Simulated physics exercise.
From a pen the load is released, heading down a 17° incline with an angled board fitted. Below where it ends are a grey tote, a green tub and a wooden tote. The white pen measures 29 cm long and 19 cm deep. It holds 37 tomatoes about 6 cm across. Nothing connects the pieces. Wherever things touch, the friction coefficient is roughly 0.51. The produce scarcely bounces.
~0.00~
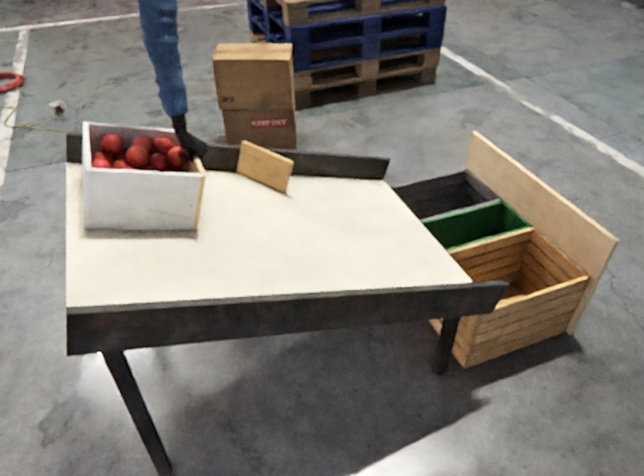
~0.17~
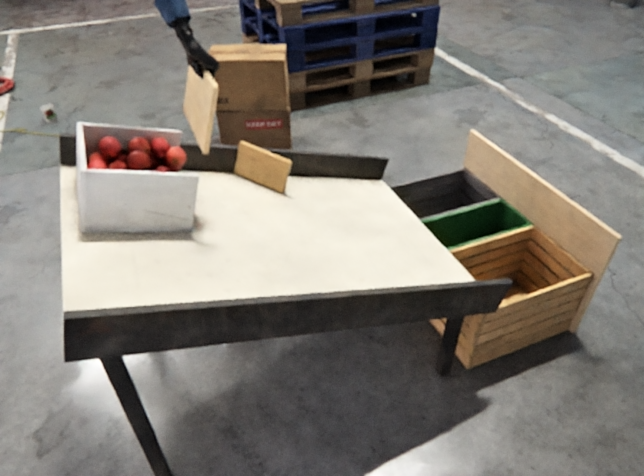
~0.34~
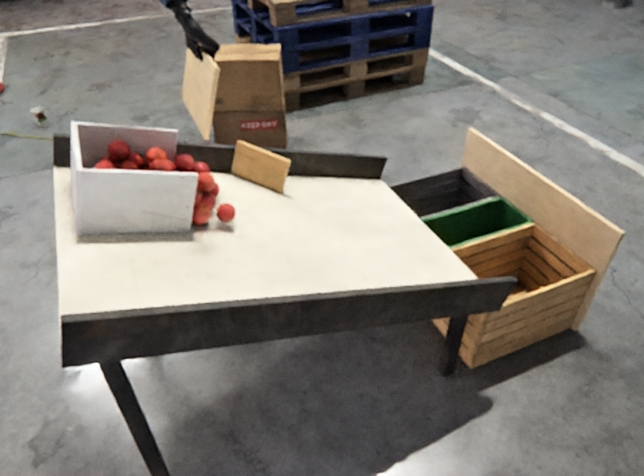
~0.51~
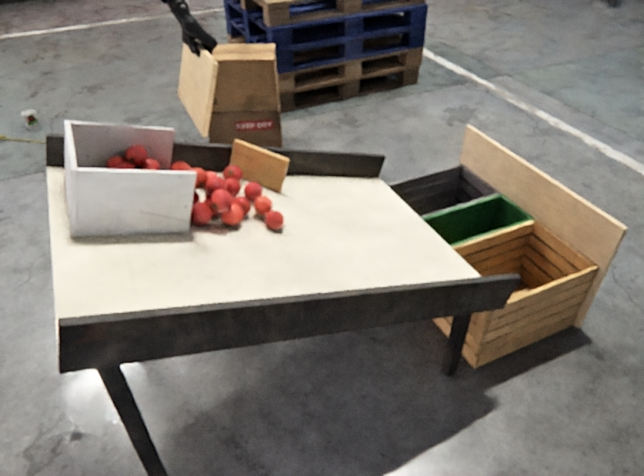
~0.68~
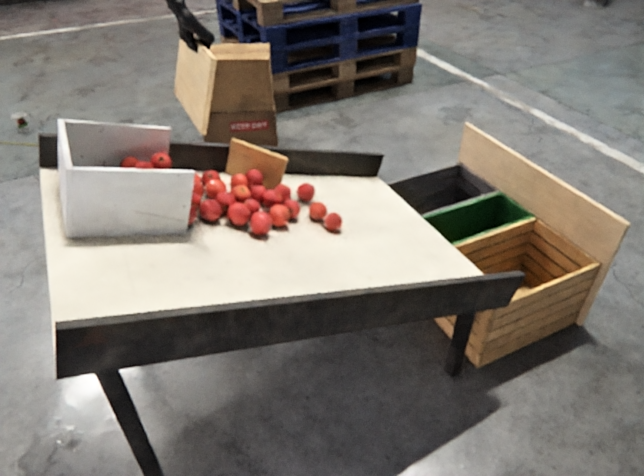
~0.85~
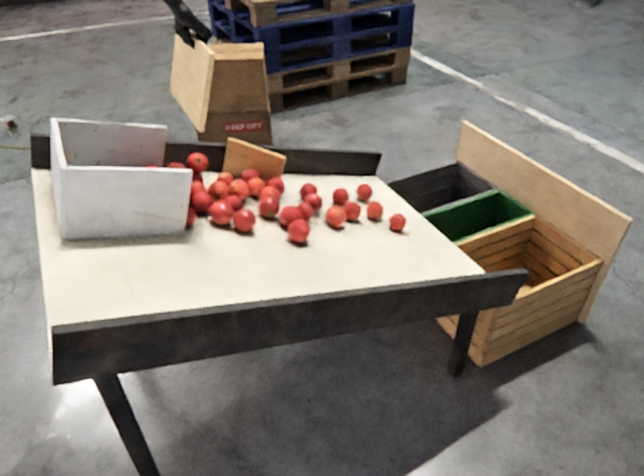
In a warehouse, a gloved hand pulled the end panel off a white box on a sloping table, and red tomatoes rolled out past an angled board, spreading rightward across the pale surface.
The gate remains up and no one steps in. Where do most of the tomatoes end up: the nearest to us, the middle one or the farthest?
The winner is the medial one.
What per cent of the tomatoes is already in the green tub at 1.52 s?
Share: About 20 %.
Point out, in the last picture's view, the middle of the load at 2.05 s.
Estimated middle - around (481, 249).
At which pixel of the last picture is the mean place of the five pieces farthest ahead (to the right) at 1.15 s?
Around (466, 223).
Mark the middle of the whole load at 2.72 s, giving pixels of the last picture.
Somewhere near (482, 260) in pixels.
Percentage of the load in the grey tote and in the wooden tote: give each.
Roughly 15 and 25 per cent.
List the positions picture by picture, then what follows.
In the first frame (each is followed by its nearest rim corner in this view), white pen, (91, 169); grey tote, (408, 224); none out.
White pen, (87, 170), in the second frame.
White pen, (82, 170); 9 out, the lowest tomato at (210, 190), in the third frame.
White pen, (77, 169); 17 out, the lowest tomato at (275, 220), in the fourth frame.
White pen, (72, 168); 21 out, the lowest tomato at (334, 221), in the fifth frame.
White pen, (67, 167); grey tote, (407, 219); 29 out, the lowest tomato at (398, 222), in the sixth frame.
After 1.15 s, 1 in the grey tote, 3 in the green tub, 30 on the slope and 3 in the air.
After 1.52 s, 2 in the grey tote, 8 in the green tub, 1 in the wooden tote, 20 on the slope and 6 in the air.
After 2.05 s, 5 in the grey tote, 20 in the green tub, 8 in the wooden tote, 3 on the slope and 1 in the air.
Final count (at 2.72 s), 5 in the grey tote, 23 in the green tub and 9 in the wooden tote.
